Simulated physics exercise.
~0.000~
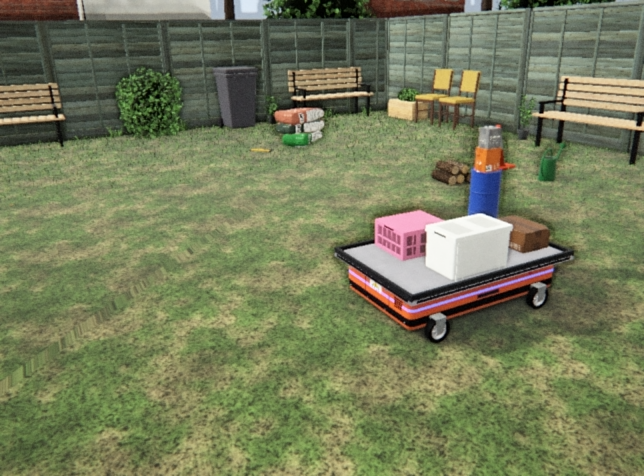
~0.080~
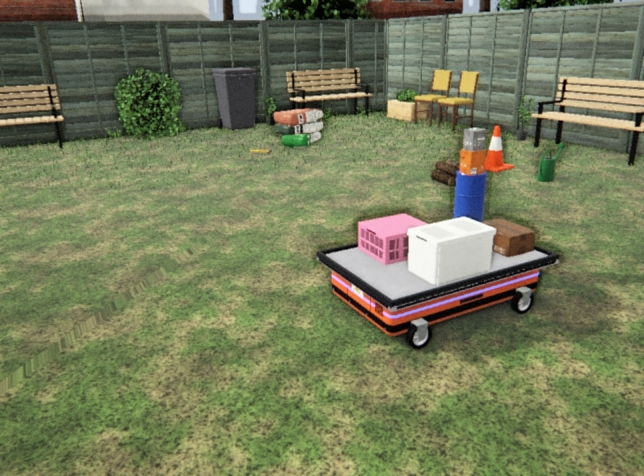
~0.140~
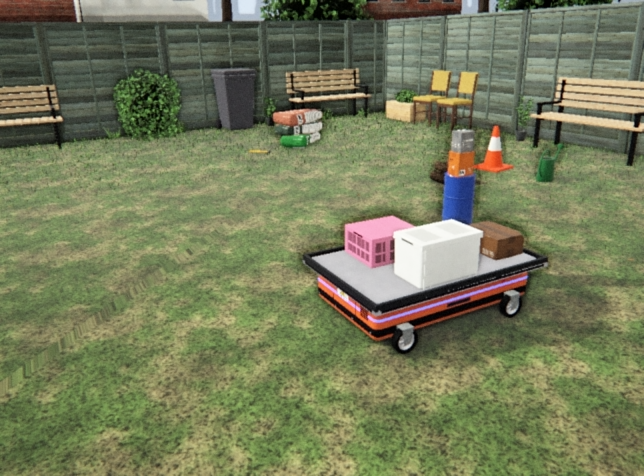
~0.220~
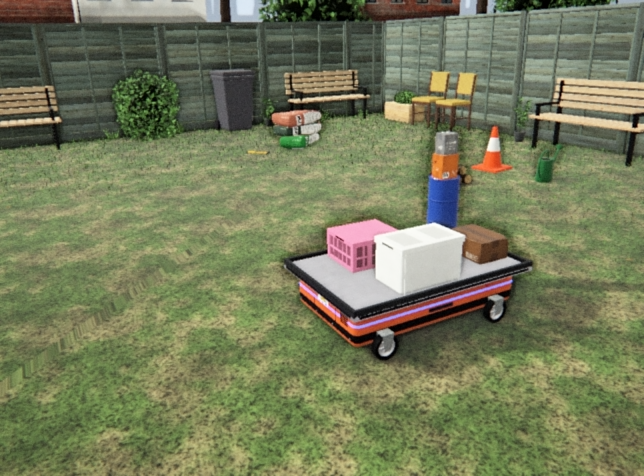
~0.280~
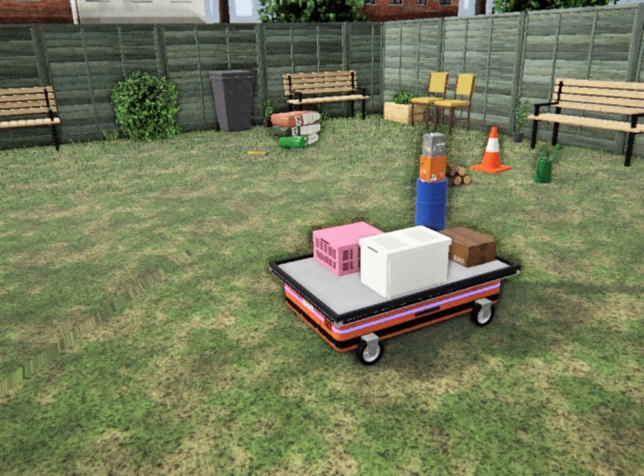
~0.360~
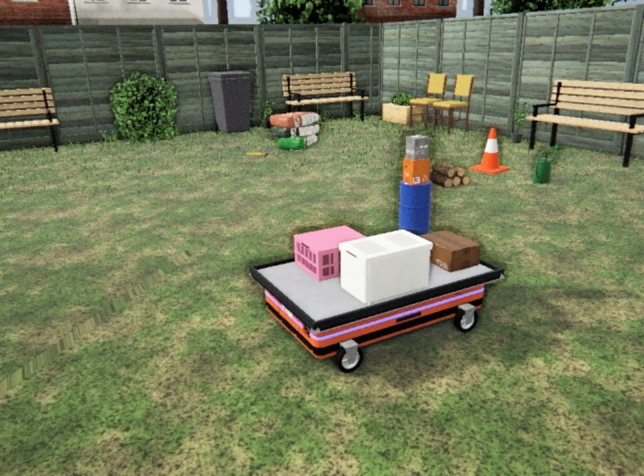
A robot cart carrying a white tote, a pink crate, a brown parcel and a blue canister with orange and grey boxes stacked above it rolled slowly leftward and a little nearer across a grassy yard.
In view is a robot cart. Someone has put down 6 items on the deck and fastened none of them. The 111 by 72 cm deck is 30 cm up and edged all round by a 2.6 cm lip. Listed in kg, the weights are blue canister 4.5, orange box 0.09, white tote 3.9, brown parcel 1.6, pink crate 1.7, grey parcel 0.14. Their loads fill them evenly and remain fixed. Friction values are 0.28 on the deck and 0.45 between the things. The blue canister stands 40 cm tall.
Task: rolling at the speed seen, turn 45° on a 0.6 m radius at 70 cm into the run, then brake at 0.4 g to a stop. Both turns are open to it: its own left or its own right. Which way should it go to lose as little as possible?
Right.
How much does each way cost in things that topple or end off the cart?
Left: 3; right: 0.
Turning left. Around 0.96 s, cart 144 cm along, turned 45°; orange box at 15° to upright near (255, 203); blue canister at 9° to upright near (268, 258); grey parcel at 15° to upright.
Around 1.36 s, cart 176 cm along, turned 45°; orange box and grey parcel now off the cart; blue canister at 70° to upright near (210, 329); pink crate shifted 24 cm.
Finally (2.2 s), off the cart, orange box and grey parcel; on their side or leaning hard on the deck, blue canister; not toppled but over 10 cm from the start, white tote, brown parcel and pink crate. In the last view, blue canister near (215, 370).
Turning right instead, nothing is lost, 0 of 6 in all.
